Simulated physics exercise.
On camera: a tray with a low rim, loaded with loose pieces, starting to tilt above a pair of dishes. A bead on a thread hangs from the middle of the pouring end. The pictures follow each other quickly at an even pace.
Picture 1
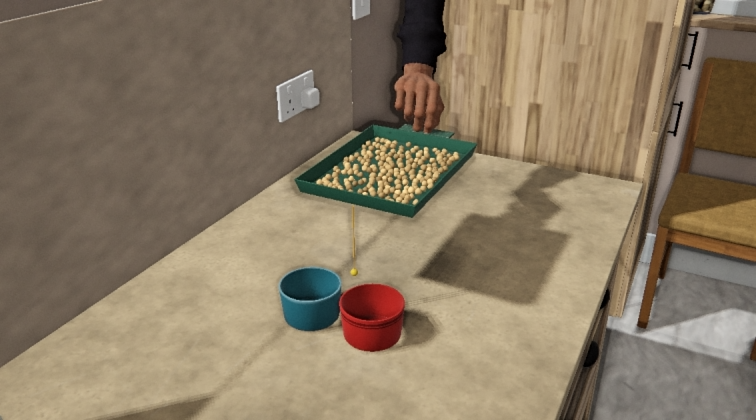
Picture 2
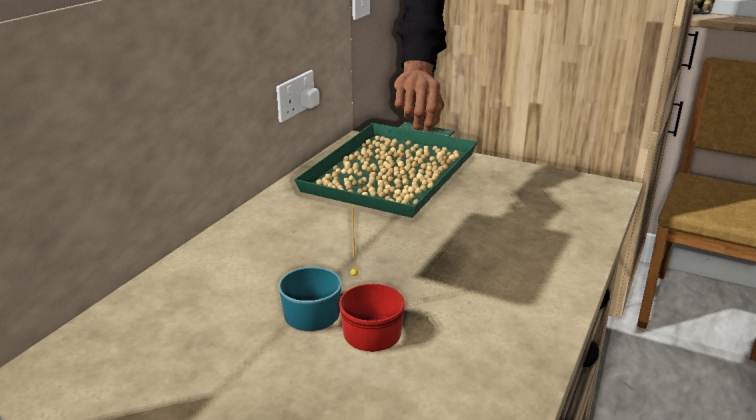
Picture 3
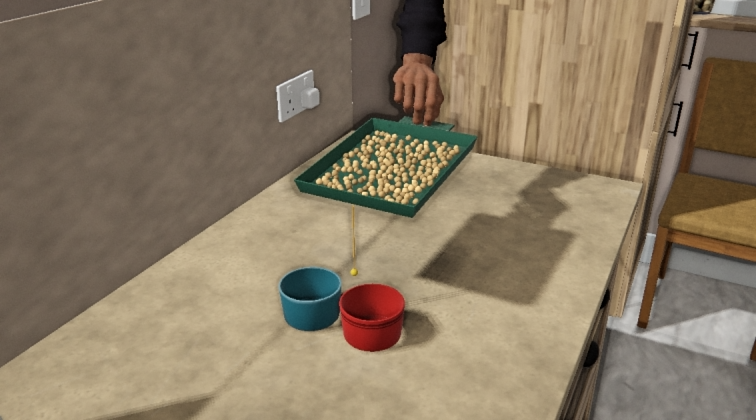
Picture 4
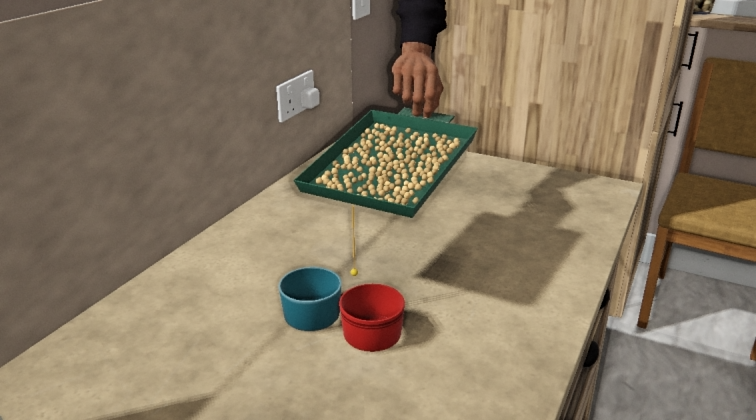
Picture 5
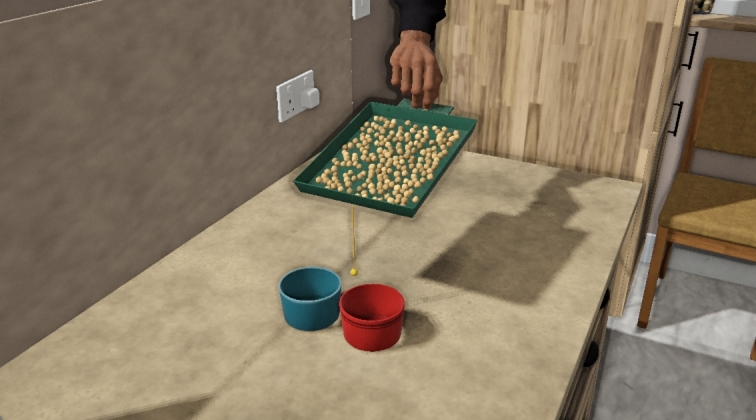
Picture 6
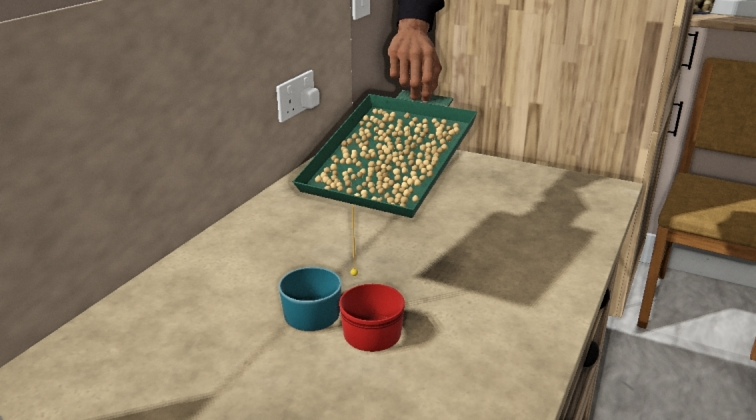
A green tray of dried chickpeas, gripped by a hand at its far end, gradually tilts as that end rises, while the chickpeas stay spread across it above a bead on a thread and blue and red dishes on a counter.
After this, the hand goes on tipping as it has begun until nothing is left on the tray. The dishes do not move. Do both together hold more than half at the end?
They take over half between them.
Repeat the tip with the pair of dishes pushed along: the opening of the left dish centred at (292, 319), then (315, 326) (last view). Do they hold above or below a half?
One: Below a half. Two: The smaller part.
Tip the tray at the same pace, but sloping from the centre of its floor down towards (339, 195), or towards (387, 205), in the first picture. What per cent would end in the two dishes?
First some 60, then 50 per cent.
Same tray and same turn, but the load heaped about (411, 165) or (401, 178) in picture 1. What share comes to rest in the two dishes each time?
About 60 and 60 per cent.
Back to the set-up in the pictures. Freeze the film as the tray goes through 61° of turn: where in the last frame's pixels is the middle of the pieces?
Around (363, 171).
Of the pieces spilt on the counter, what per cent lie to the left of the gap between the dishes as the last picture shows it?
It comes to 70 per cent or so.
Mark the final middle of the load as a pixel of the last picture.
At about (355, 331).
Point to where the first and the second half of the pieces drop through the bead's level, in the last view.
Around (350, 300) and then (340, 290).
Just after the last frame, tray tipped steeply; almost all on the tray; just a few in the air.
A moment on, tray tipped past a quarter turn; almost all on the tray; just a few outside both; about a tenth in the air.
Further on, tray tipped past a quarter turn; roughly a third in the right dish; roughly a quarter in the left dish; roughly a third outside both.
When it is over, tray tipped past a quarter turn; roughly a third in the right dish; roughly a quarter in the left dish; roughly a third outside both.
